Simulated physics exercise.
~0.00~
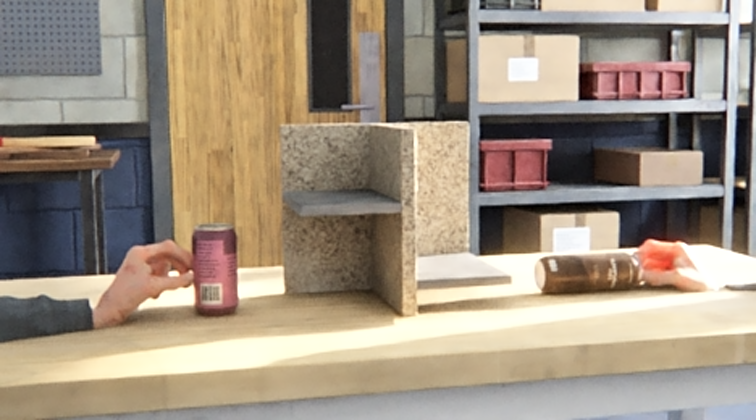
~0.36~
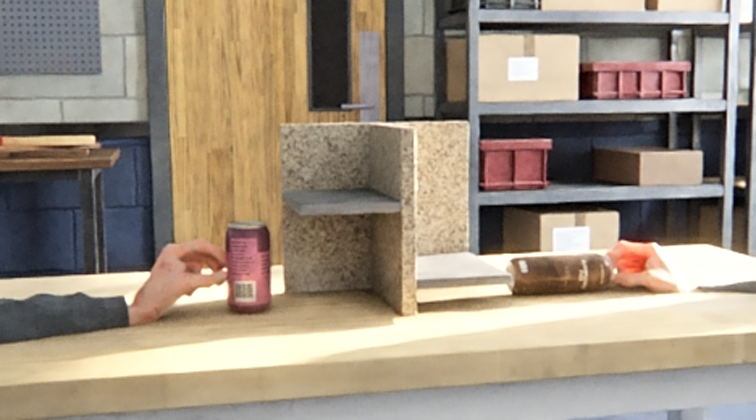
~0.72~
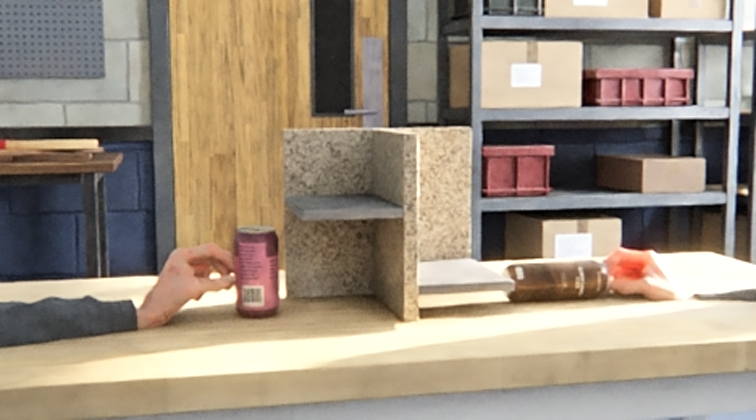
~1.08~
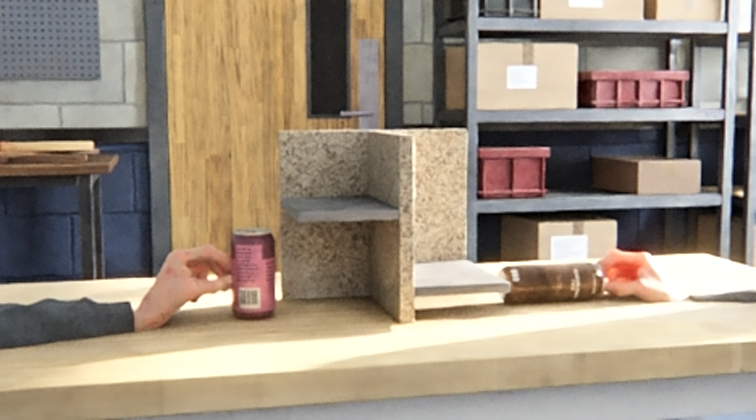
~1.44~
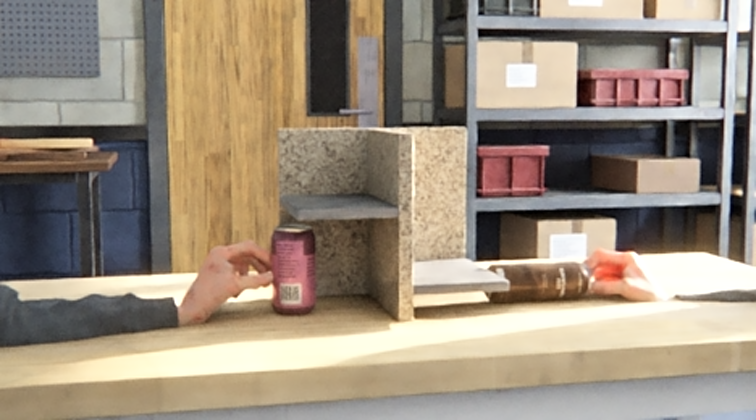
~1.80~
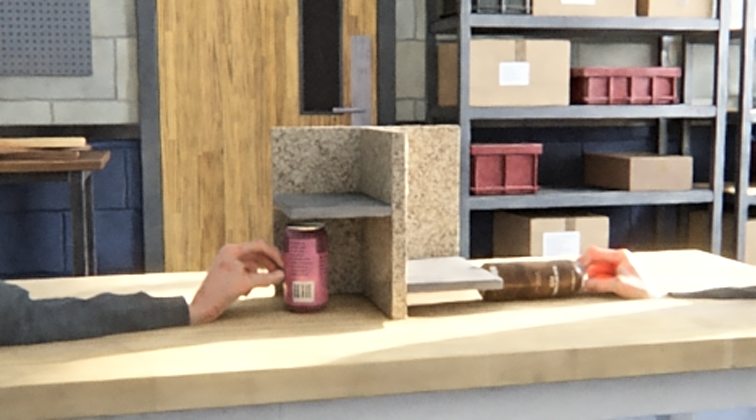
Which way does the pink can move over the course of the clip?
The pink can moves to the right, sliding upright across the table until it is beneath the left ledge of the shelf.
